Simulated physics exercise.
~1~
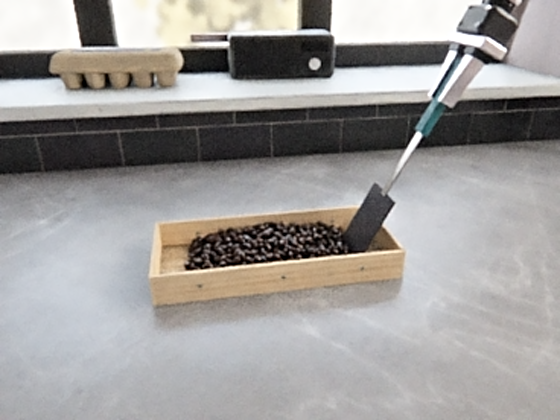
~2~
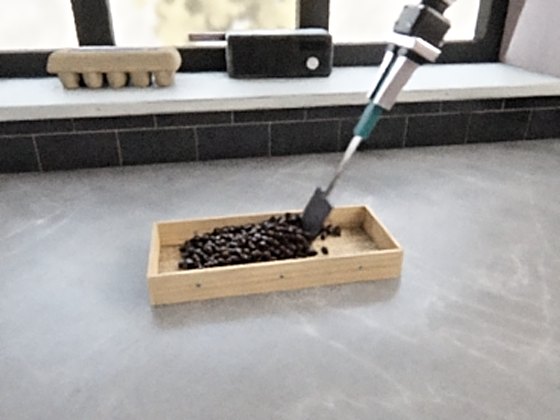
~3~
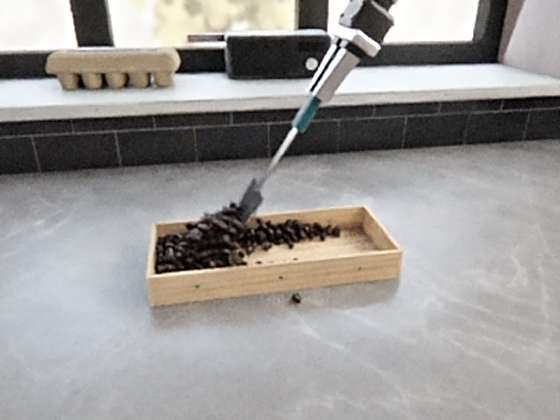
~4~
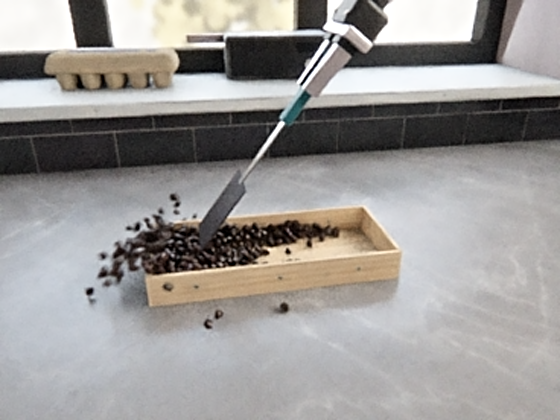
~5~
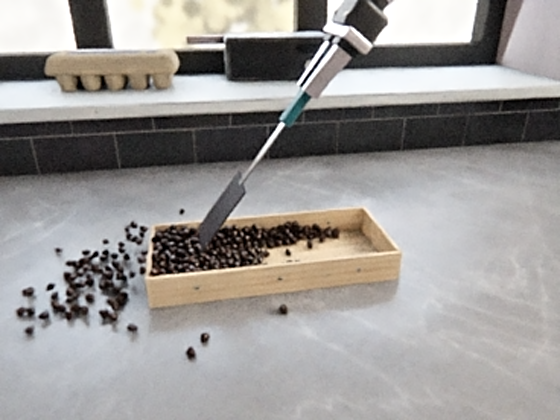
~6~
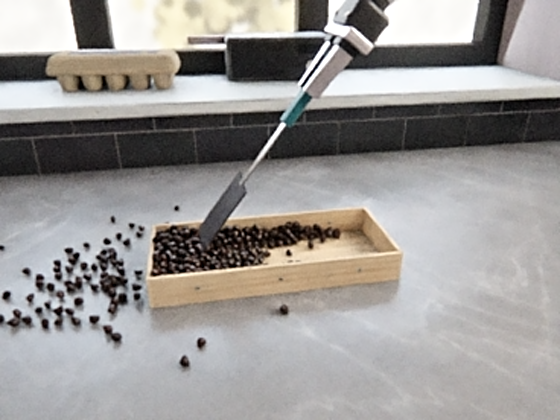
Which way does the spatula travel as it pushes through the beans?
It moves to the left, going from the right end of the tray toward the left end.
To begin with, a shallow wooden tray of dark dried beans sits on a grey counter, with a dark spatula on a mechanical arm dipped in at its right end. The spatula sweeps left through the beans, clearing the right side and heaping them up toward the left end. As it comes to a stop, beans spill over the left end in a spray, and a few drop in front of the tray. They scatter and roll out across the counter to the left. At the end the spatula rests among the beans still in the tray, which has stayed in place.
